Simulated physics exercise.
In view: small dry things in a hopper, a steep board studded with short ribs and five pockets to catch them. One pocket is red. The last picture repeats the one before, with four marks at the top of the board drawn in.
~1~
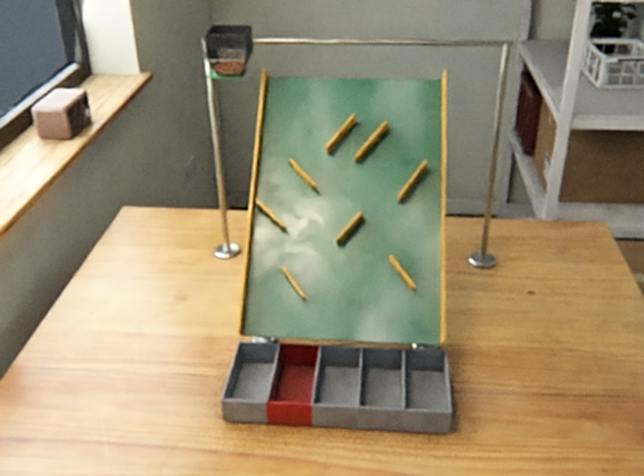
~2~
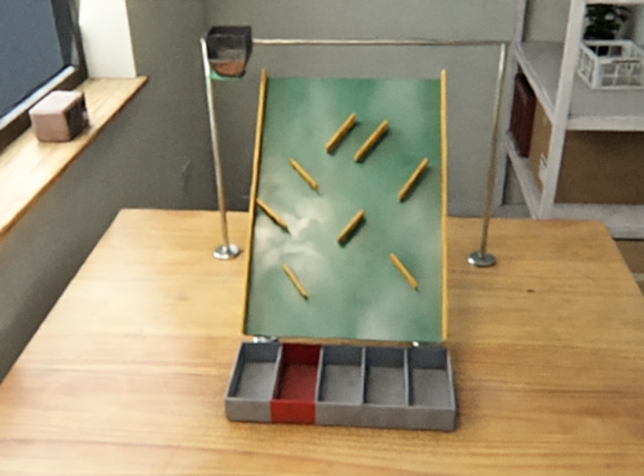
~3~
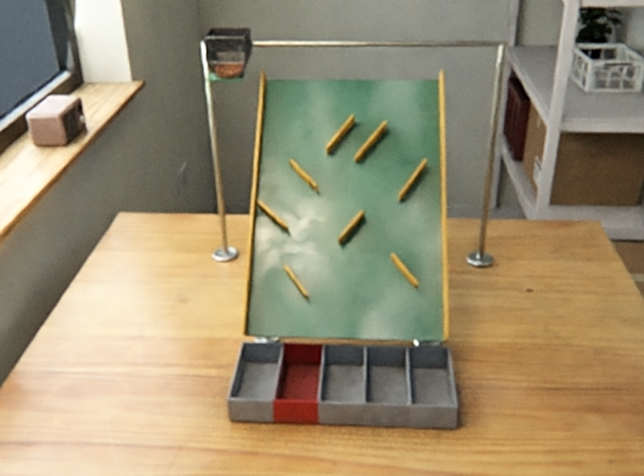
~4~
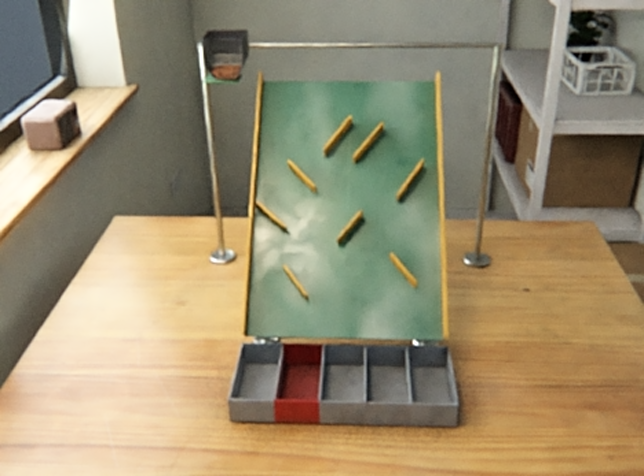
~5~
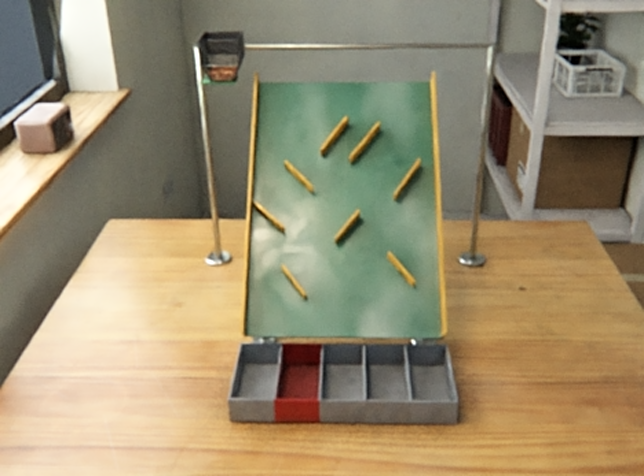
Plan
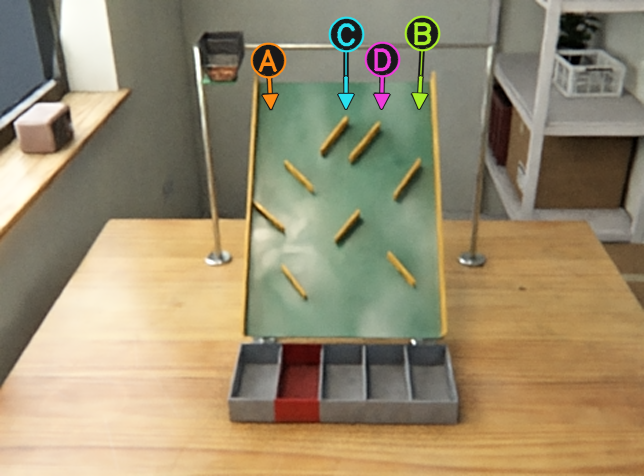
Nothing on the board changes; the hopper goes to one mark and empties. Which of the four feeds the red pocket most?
Mark C does it best.
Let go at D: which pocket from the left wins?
The third.
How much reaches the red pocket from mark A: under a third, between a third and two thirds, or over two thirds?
Mark A gives under a third.
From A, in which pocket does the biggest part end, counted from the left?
The third from the left.
On the marked copy, mark A meets the board at (270, 103); mark B meets the board at (419, 103); mark C meets the board at (345, 103); mark D meets the board at (381, 103).
With A, a small part in the red pocket, most in other pockets, a small part held on the board.
With B, a small part in the red pocket, most in other pockets, a small part outside the box.
With C, about a third in the red pocket, about two thirds in other pockets.
With D, a small part in the red pocket, most in other pockets.
